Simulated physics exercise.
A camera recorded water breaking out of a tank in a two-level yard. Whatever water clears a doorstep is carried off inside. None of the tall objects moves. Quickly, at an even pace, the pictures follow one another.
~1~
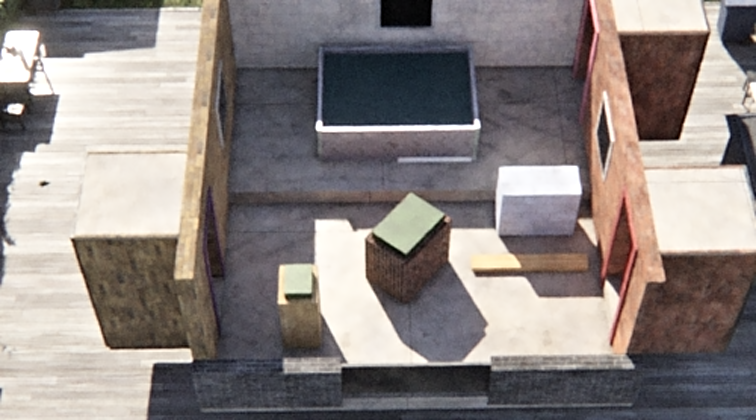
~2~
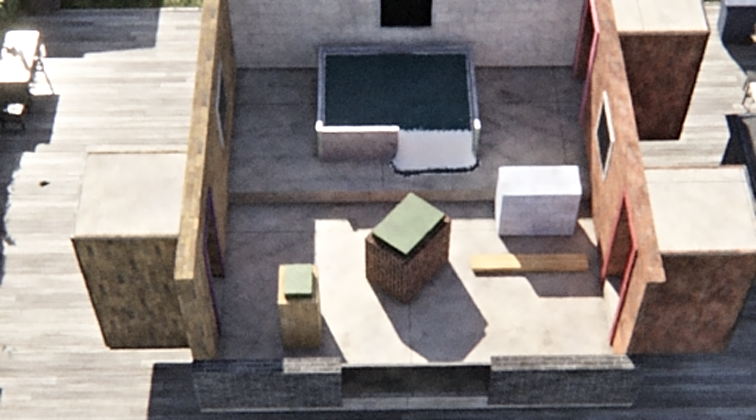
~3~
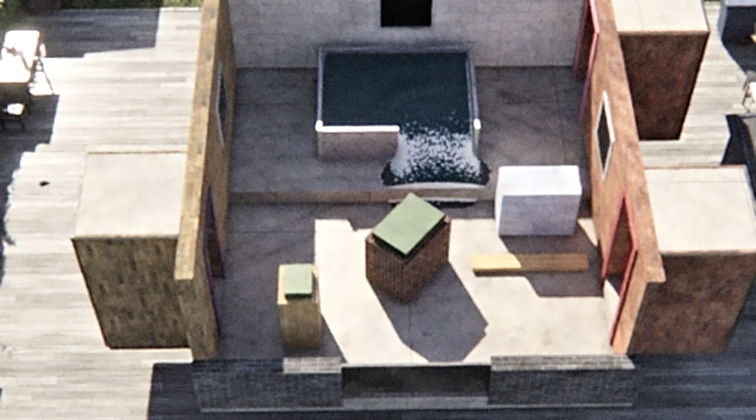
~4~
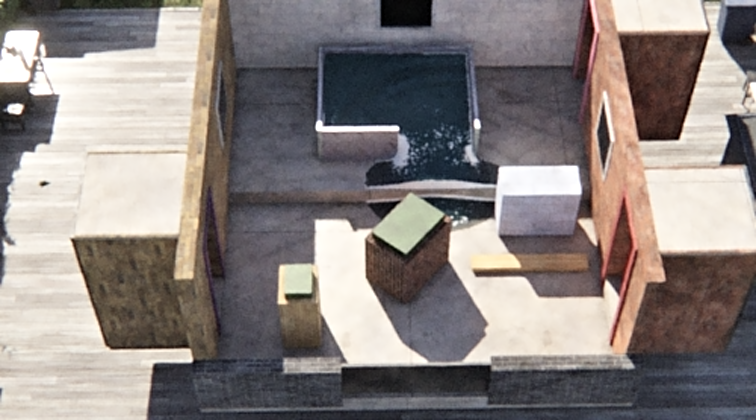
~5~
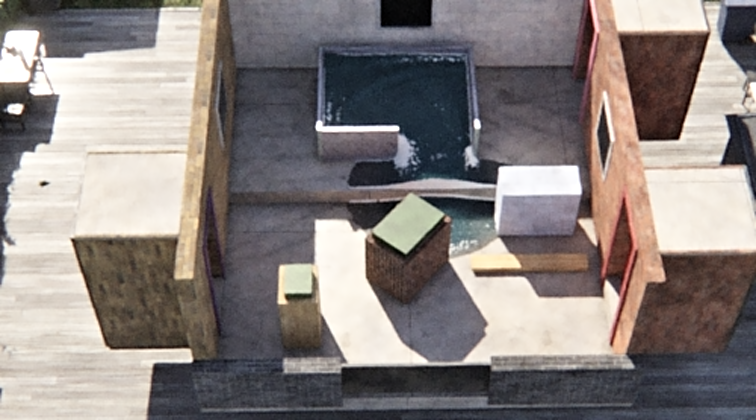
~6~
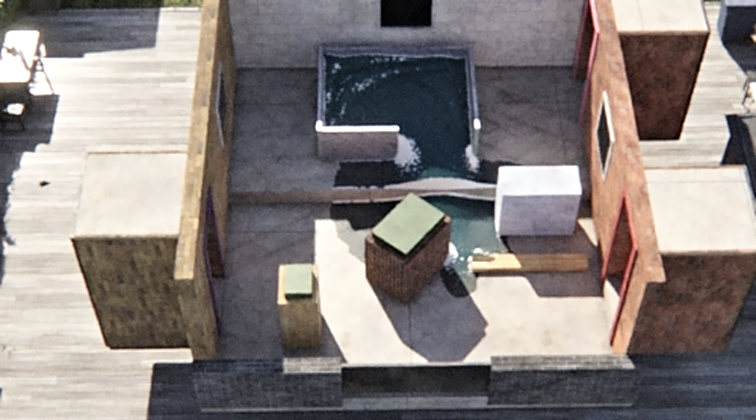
In a walled two-level yard, an open tank of dark water sits still against the back before water bursts through the right part of its front wall. It spreads over the upper floor, pours down the step, and runs between the brick block and white box to the wooden plank.
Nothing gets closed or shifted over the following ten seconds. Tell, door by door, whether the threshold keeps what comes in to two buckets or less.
In the end pink door: Does not exceed it; purple door: Exceeds it; red door: Does not exceed it.
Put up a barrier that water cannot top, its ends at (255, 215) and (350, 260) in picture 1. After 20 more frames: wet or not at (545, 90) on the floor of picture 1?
Result: Parched.
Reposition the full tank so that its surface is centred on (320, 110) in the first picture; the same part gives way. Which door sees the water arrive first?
Answer: The purple one.
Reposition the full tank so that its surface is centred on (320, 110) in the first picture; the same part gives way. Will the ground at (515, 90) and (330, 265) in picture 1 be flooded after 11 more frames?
Spared, soaked.
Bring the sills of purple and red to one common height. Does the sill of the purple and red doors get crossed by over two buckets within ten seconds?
Looks like the purple one does not overflow while the red one spills past the limit.
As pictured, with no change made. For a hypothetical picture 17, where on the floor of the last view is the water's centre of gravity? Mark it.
I'd say near (432, 184).
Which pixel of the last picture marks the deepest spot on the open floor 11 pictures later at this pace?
Deepest spot: Near (612, 381).
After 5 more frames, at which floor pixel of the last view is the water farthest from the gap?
The flood front should get to about (526, 381).
A moment on, water covers 30 % of the floor; the pink door not reached, the purple door not reached, the red door not reached.
Next, water covers 45 % of the floor; the pink door not reached, the purple door wet at the sill, nothing in, the red door wet at the sill, nothing in.
Then, water covers 60 % of the floor; the pink door not reached, the purple door over two buckets in, the red door wet at the sill, nothing in.
Later, water covers 65 % of the floor; the pink door not reached, the purple door over two buckets in, the red door wet at the sill, nothing in.
In the end, water covers 65 % of the floor; the pink door not reached, the purple door far over two buckets in, the red door wet at the sill, nothing in.
